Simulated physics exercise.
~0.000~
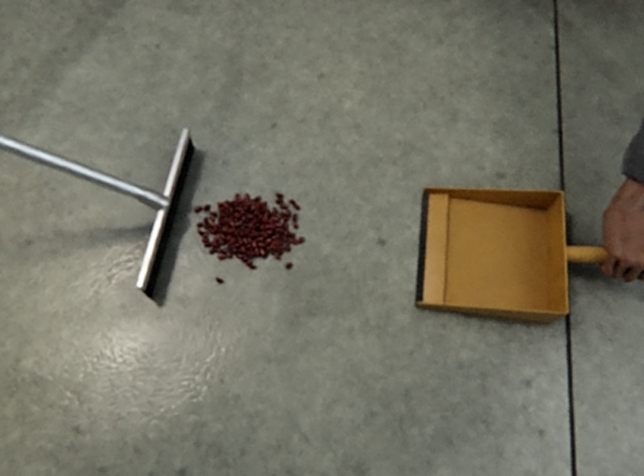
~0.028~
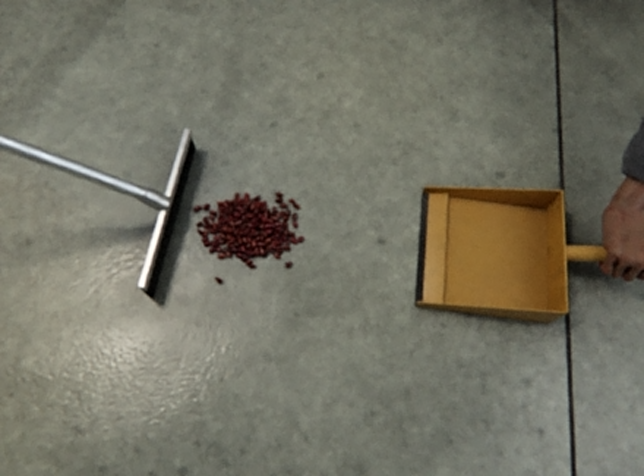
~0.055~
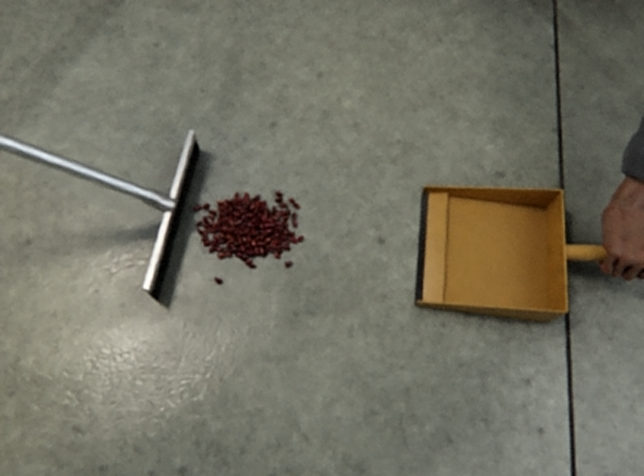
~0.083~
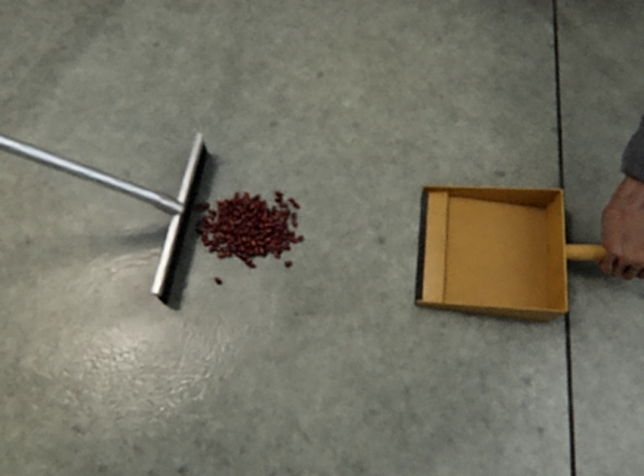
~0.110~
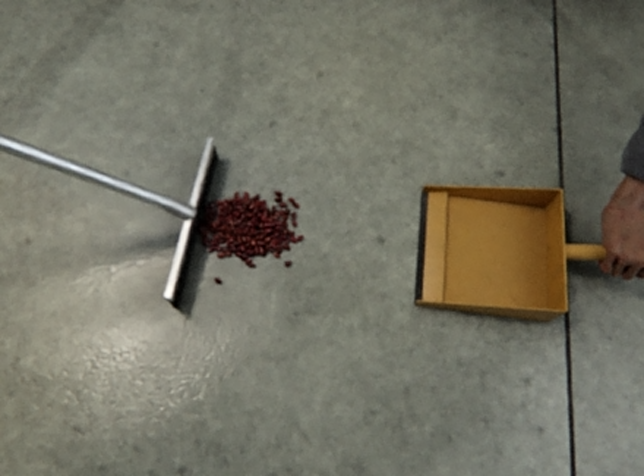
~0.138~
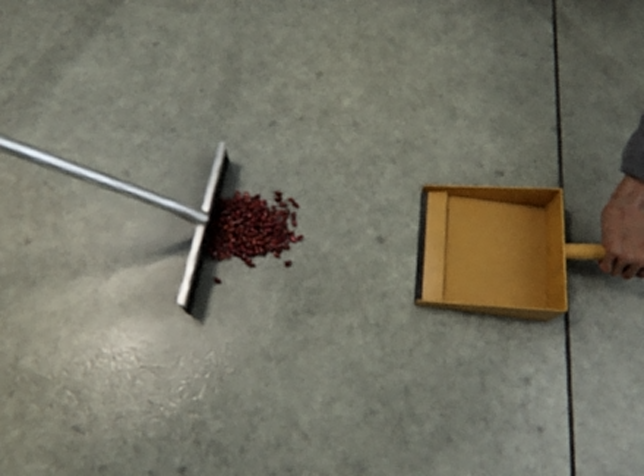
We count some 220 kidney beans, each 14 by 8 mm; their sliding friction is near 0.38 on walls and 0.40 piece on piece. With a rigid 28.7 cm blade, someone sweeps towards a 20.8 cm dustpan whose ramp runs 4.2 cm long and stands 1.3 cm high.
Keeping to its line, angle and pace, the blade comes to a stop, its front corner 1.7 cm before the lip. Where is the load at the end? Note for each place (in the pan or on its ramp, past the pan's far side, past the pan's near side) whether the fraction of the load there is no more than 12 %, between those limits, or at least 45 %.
Pan: Between the limits; far side: No more than 12 %; near side: Between the limits.
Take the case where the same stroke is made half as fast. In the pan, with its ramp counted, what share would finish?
Then near 35 in a hundred.
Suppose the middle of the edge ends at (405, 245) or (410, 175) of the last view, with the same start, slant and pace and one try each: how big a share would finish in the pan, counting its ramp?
About 50 and 30 per cent.
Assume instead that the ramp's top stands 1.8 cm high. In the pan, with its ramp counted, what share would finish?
Around 35 per cent.
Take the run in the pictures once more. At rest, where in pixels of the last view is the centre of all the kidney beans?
(427, 282) or so.
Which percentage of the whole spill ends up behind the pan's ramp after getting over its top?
Around 15 in a hundred.
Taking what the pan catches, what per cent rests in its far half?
About 20 per cent.
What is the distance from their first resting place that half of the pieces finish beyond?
34 cm or so.
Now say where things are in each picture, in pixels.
The first picture shows blade from (142, 287) to (187, 134), moved 0.0 cm, 0 of the pieces shifted so far; middle of the pieces at (247, 225); pan at (495, 257).
The second picture shows blade from (143, 287) to (188, 134), moved 0.3 cm, 0 of the pieces shifted so far; middle of the pieces at (246, 225).
The third picture shows blade from (148, 289) to (193, 136), moved 1.3 cm, 0 of the pieces shifted so far; middle of the pieces at (246, 224).
The fourth picture shows blade from (157, 293) to (201, 139), moved 2.8 cm, 0 of the pieces shifted so far; middle of the pieces at (246, 224).
The fifth picture shows blade from (169, 298) to (211, 143), moved 5.0 cm, 4 of the pieces shifted so far; middle of the pieces at (246, 224).
The sixth picture shows blade from (183, 304) to (223, 147), moved 7.3 cm, 67 of the pieces shifted so far; middle of the pieces at (251, 225); pan at (494, 255). The blade's pace is about 0.83 m/s, heading 16 degrees towards the viewer's side.
After 0.35 s, middle of the blade 19 cm from the lip; 0 % over the lip, far side 0 %, near side 10 %.
Then, at 0.49 s, middle of the blade 8 cm from the lip; 0 % over the lip, far side 5 %, near side 20 %.
After 0.76 s, middle of the blade 2 cm from the lip; 40 % over the lip, far side 5 %, near side 30 %.
At rest (2.6 s), pan 40 %, far side 5 %, near side 30 %, in front of the lip or behind the blade 25 %.
